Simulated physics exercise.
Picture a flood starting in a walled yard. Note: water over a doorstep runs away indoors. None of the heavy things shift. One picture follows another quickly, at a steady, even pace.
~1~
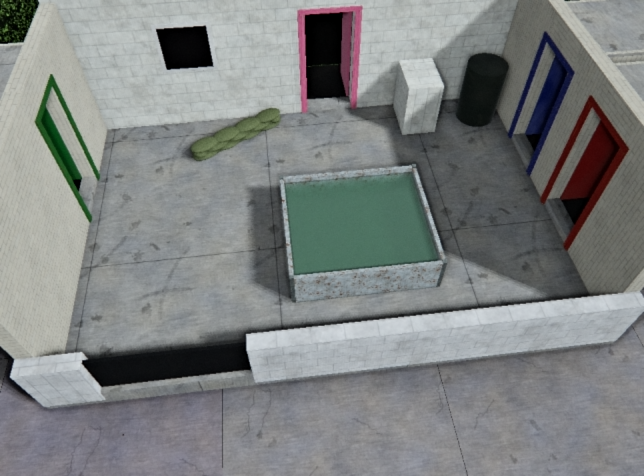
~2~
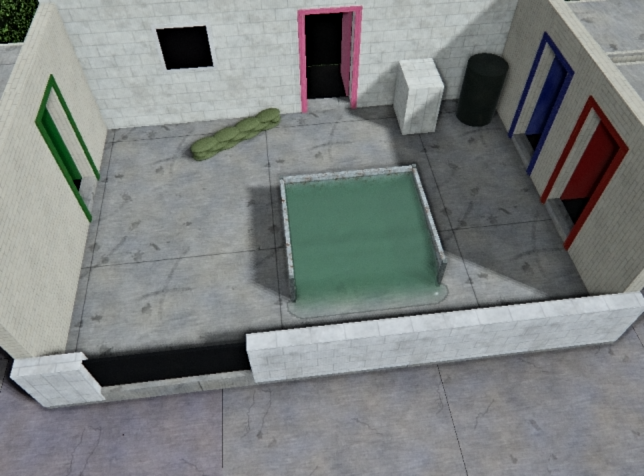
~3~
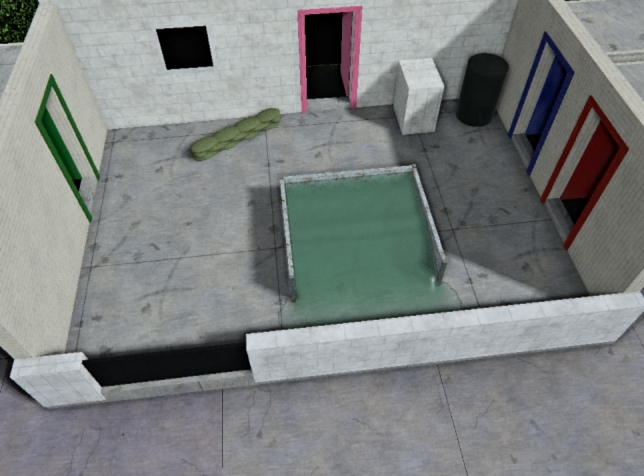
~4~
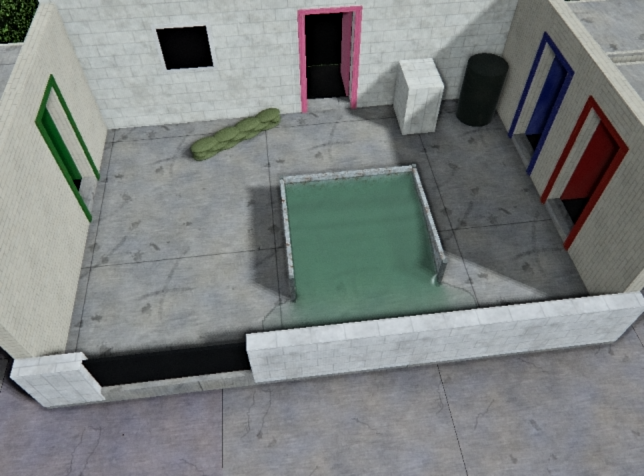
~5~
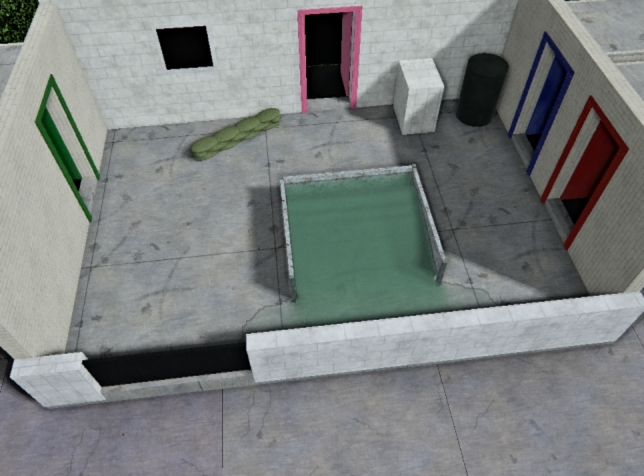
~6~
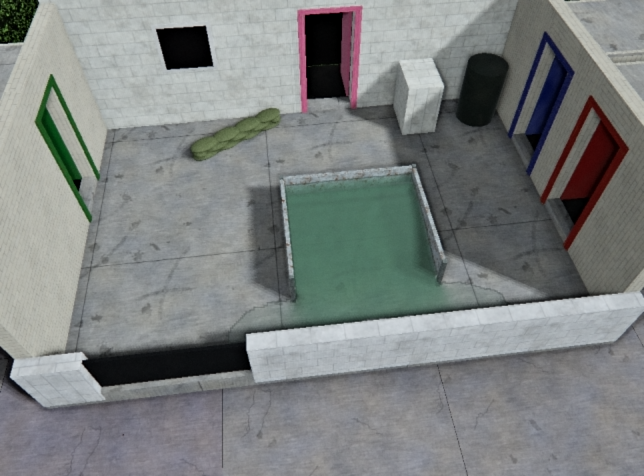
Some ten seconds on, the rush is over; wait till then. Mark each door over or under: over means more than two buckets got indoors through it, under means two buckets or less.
Blue door - under, red door - under, pink door - under, green door - under.
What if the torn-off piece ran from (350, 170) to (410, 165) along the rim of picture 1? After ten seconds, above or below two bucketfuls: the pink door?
My reading: Pink lets more in.
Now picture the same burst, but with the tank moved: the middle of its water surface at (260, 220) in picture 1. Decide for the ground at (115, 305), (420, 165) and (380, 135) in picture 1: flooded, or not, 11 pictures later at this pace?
Points in order: Inundated; not reached; not reached.
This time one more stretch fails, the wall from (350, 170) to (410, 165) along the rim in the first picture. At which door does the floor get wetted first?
The one in pink.
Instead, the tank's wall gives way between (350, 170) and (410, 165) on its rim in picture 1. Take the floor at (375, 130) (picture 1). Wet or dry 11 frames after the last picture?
Verdict: Awash.
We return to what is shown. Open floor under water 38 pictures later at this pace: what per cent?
Roughly 75 per cent.
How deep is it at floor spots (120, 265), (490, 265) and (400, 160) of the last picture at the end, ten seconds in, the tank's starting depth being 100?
Respectively near 10, 8 and 8 per cent.
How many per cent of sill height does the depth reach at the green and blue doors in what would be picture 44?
In order: Roughly 50 % and 40 %.
A moment on, water covers 15 % of the floor; the blue door not reached, the red door not reached, the pink door not reached, the green door not reached.
Next, water covers 30 % of the floor; the blue door not reached, the red door wet at the sill, nothing in, the pink door not reached, the green door not reached.
Then, water covers 45 % of the floor; the blue door wet at the sill, nothing in, the red door under two buckets in, the pink door not reached, the green door wet at the sill, nothing in.
Later, water covers 75 % of the floor; the blue door wet at the sill, nothing in, the red door under two buckets in, the pink door wet at the sill, nothing in, the green door wet at the sill, nothing in.
In the end, water covers 95 % of the floor; the blue door wet at the sill, nothing in, the red door under two buckets in, the pink door wet at the sill, nothing in, the green door wet at the sill, nothing in.
